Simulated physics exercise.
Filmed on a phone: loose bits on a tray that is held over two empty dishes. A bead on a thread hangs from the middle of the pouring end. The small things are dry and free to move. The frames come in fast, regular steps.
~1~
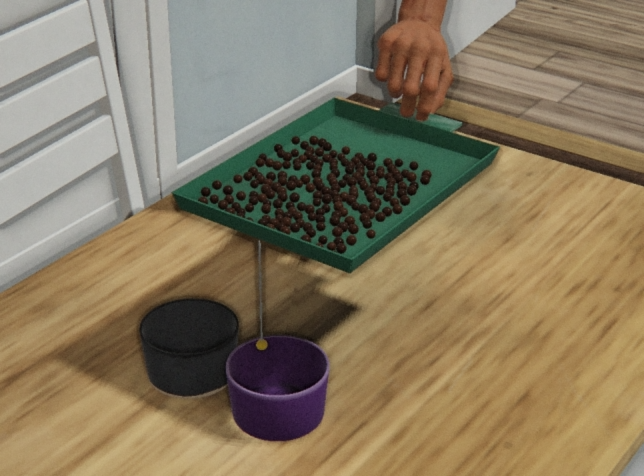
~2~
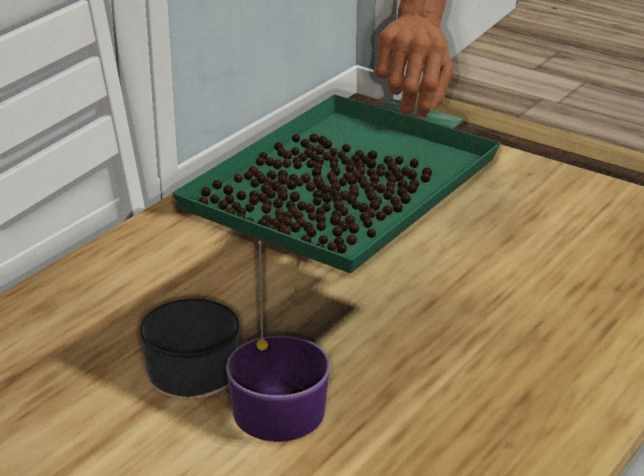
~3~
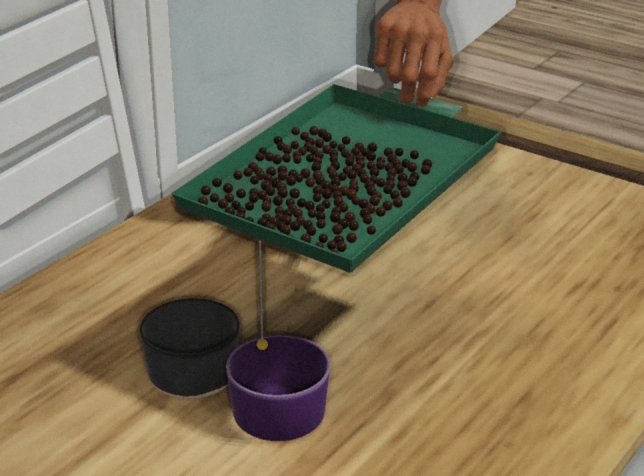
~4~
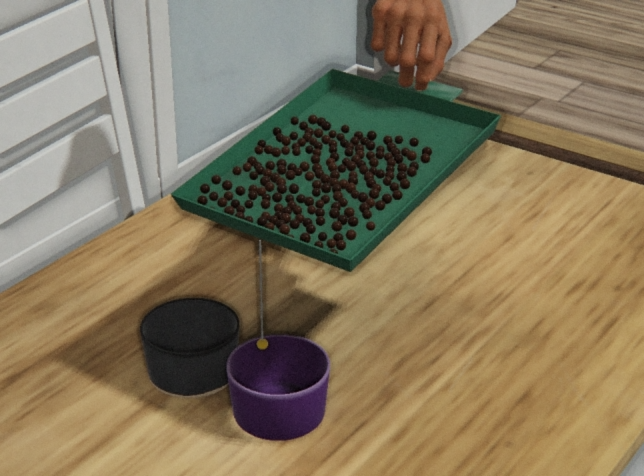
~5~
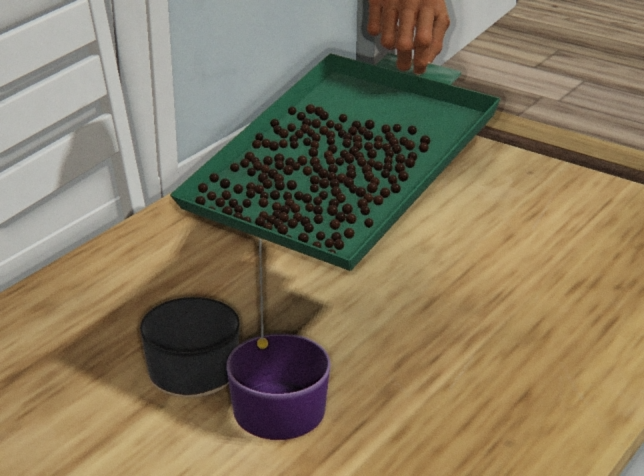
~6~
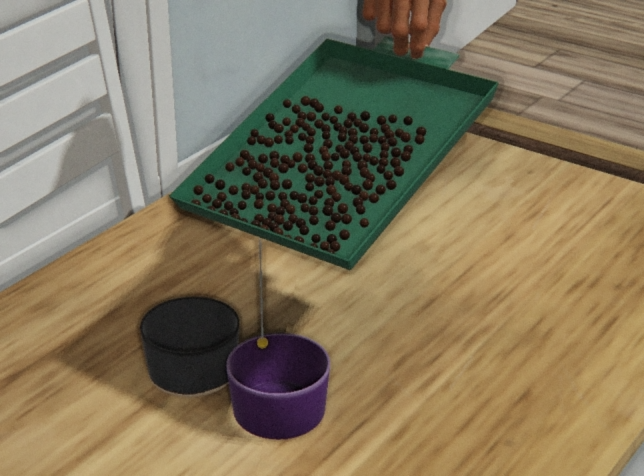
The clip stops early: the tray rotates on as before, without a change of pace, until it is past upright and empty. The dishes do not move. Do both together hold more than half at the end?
In the dishes lies only the smaller part of it.
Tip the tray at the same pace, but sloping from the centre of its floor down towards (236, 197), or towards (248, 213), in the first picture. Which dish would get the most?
First the left dish, then the left one.
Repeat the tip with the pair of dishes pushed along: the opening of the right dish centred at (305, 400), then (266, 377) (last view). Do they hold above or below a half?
The first try: Over half. The second: Most of it.
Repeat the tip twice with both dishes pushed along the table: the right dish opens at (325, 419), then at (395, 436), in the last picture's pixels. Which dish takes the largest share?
The first try: The left dish. The second: The left-hand dish.
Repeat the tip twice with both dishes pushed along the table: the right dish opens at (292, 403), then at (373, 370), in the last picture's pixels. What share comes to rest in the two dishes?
About 80 and 0 per cent.
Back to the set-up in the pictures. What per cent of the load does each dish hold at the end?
About: Left dish 10, right dish 0 per cent.
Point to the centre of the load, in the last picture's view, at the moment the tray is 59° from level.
Roughly at (259, 212).
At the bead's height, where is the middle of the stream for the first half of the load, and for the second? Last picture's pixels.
First near (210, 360), later near (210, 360).
Shortly afterwards, tray tipped steeply; all but a few on the tray; only a few in the left dish; only a few outside both; only a few in the air.
Next, tray tipped right over; a little on the tray; only a few in the right dish; a little in the left dish; near half outside both; near a quarter in the air.
Some moments later, tray tipped past a quarter turn; only a few in the right dish; a little in the left dish; the bulk outside both.
In the end, tray tipped past a quarter turn; only a few in the right dish; a little in the left dish; the bulk outside both.
